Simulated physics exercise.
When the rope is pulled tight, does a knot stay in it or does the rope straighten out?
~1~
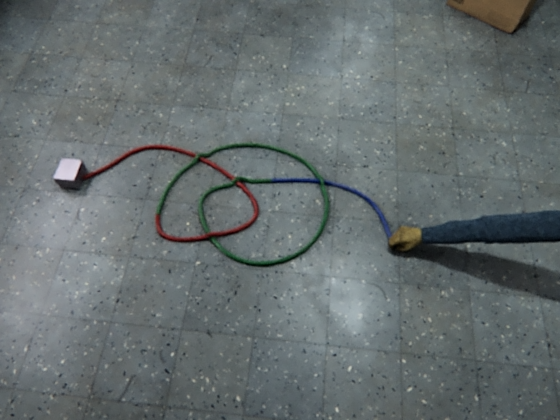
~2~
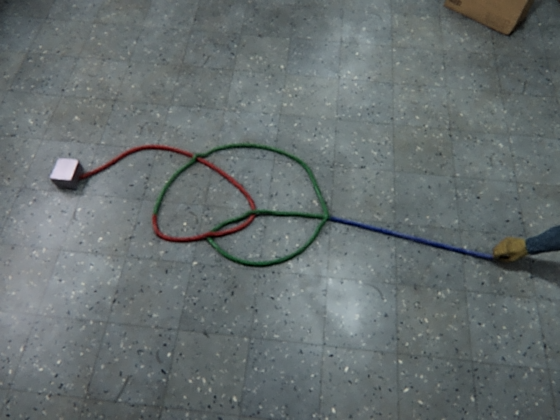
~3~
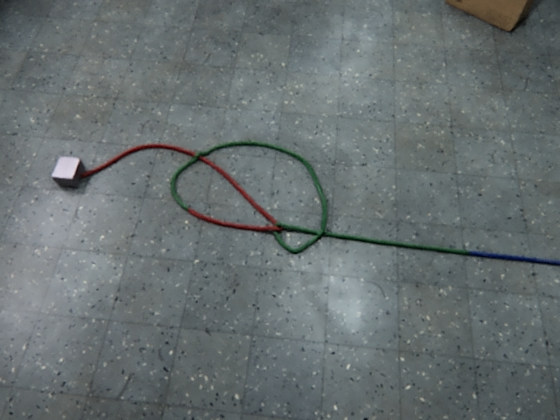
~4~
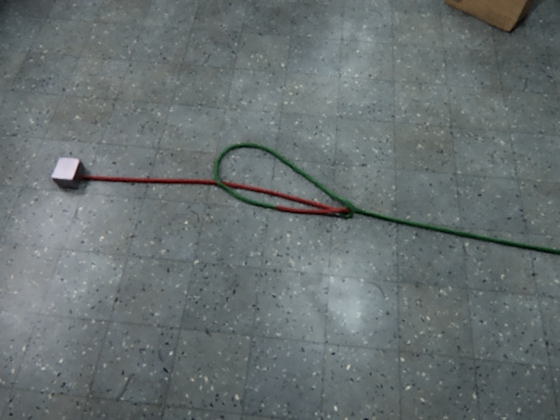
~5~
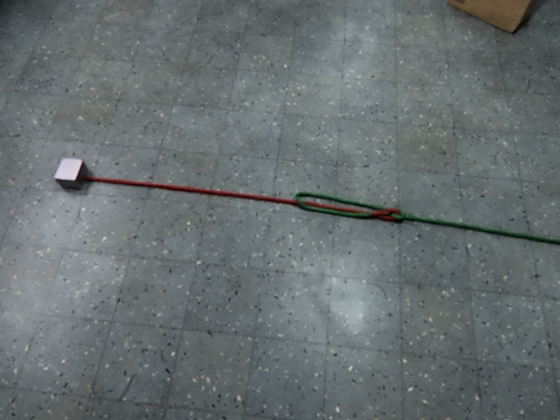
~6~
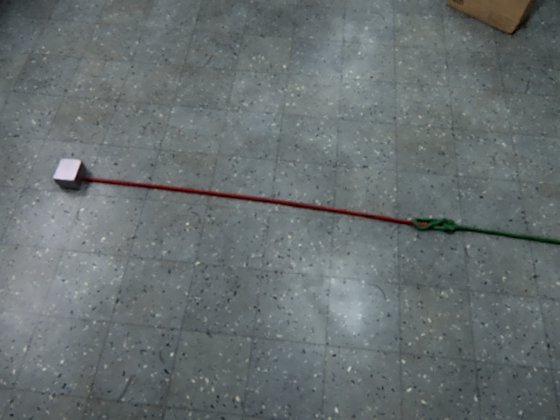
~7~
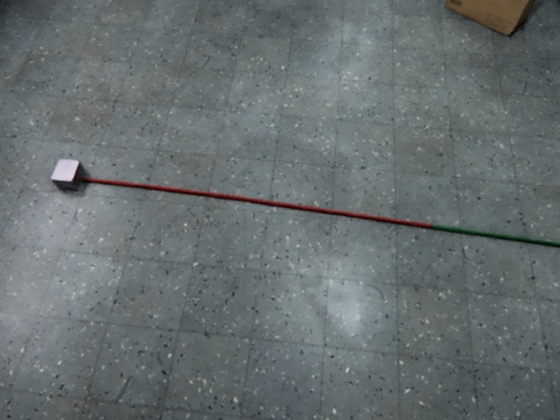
The rope straightens out. The loops shrink into a small bunch that then comes undone, leaving no knot in the line.
